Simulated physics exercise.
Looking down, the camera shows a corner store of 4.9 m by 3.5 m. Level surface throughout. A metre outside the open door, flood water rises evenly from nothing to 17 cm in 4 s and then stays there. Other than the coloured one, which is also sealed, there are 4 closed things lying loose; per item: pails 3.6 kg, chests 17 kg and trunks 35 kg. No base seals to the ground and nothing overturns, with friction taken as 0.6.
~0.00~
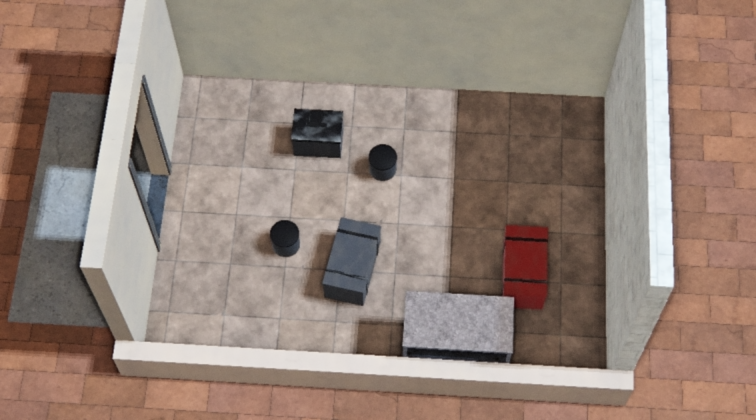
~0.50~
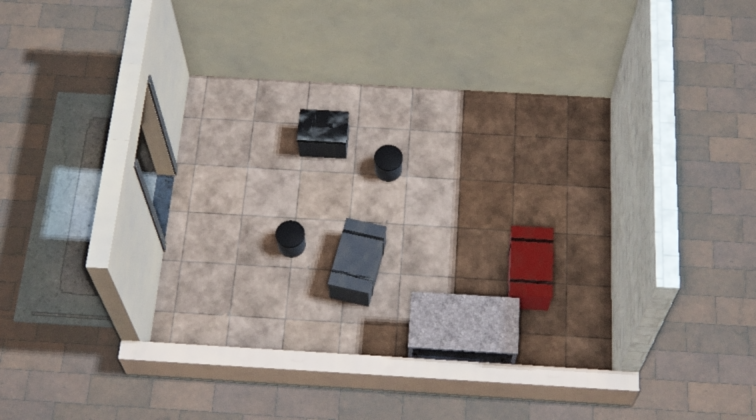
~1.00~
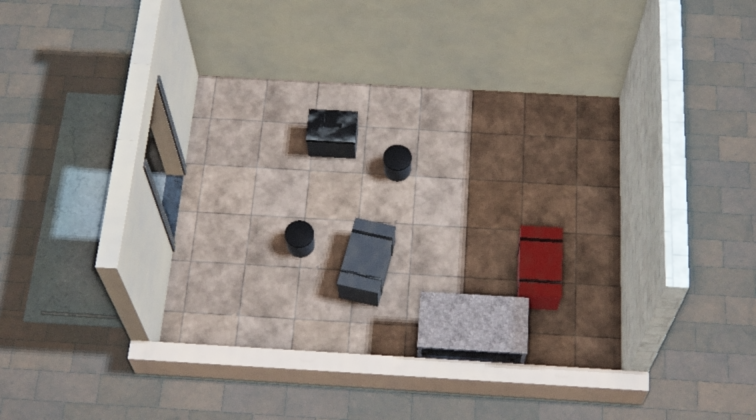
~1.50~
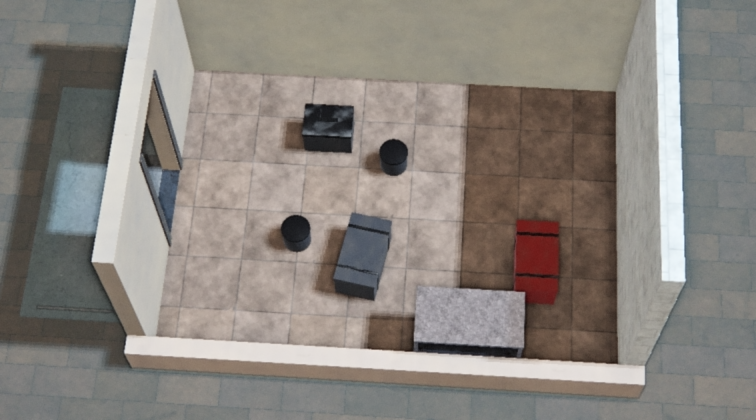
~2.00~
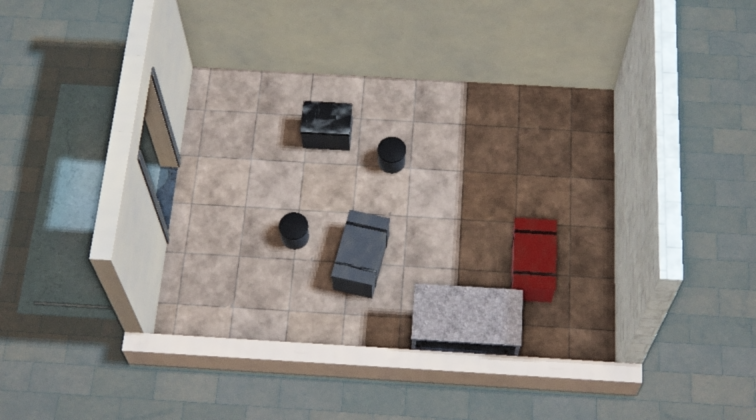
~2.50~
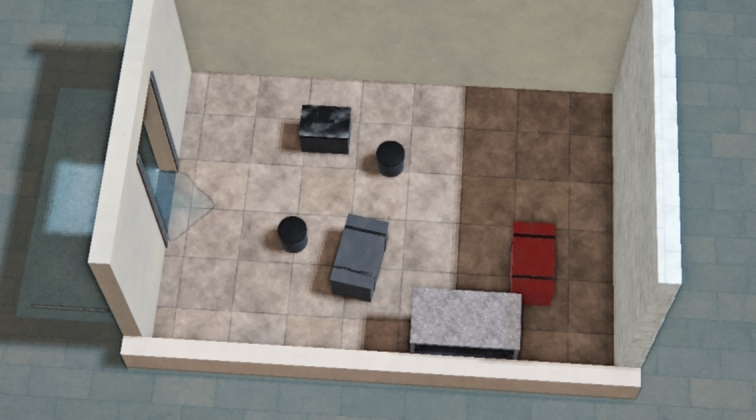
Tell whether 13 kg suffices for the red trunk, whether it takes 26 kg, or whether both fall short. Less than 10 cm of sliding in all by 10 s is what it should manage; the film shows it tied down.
13 kg suffices.
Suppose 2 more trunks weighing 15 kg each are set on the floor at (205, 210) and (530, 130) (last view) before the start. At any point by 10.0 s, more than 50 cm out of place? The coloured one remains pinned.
In the order given, beyond the mark and then within the mark.
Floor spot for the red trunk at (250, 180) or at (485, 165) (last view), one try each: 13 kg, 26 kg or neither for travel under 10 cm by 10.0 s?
Neither mass does it, then only the heavy mass does it.
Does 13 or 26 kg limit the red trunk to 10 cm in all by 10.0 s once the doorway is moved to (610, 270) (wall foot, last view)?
Outcome - neither pick works.
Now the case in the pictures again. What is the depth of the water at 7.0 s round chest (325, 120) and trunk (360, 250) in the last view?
About 3 and 3 cm.
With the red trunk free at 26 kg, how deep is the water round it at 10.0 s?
Around 2 cm.
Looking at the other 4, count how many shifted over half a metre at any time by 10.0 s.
2 of them.
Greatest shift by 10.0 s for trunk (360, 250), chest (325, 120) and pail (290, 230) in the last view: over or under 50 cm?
Reading the three in turn gives not surpassed, not surpassed and surpassed.
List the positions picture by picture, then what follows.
The first picture shows the red trunk at (526, 260) rests on the ground; water covers 0.0 m2; 0 of 5 have shifted.
The second picture shows the red trunk at (532, 261) rests on the ground; water covers 0.0 m2; 0 of 5 have shifted.
The third picture shows the red trunk at (541, 261) rests on the ground; 0.0 m2 under water; 0 of 5 have shifted.
The fourth picture shows the red trunk at (537, 255), on the bottom; 0.0 m2 under water; 0 of 5 have shifted.
The fifth picture shows the red trunk at (535, 253), on the bottom; 0.0 m2 under water; 0 of 5 have shifted.
The sixth picture shows the red trunk at (534, 257) rests on the ground; water covers 0.2 m2; 0 of 5 have shifted.
After 3.5 s the red trunk would be 0 cm from its start with 13 kg and 0 cm from its start with 26 kg; 0 cm of water round it then.
After 4.5 s the red trunk would be 0 cm from its start with 13 kg and 0 cm from its start with 26 kg; 0 cm of water round it then.
After 7.0 s the red trunk would be 0 cm from its start with 13 kg and 0 cm from its start with 26 kg; 2 cm of water round it then.
After 10.0 s the red trunk would be 0 cm from its start with 13 kg and 0 cm from its start with 26 kg; 2 cm of water round it then.
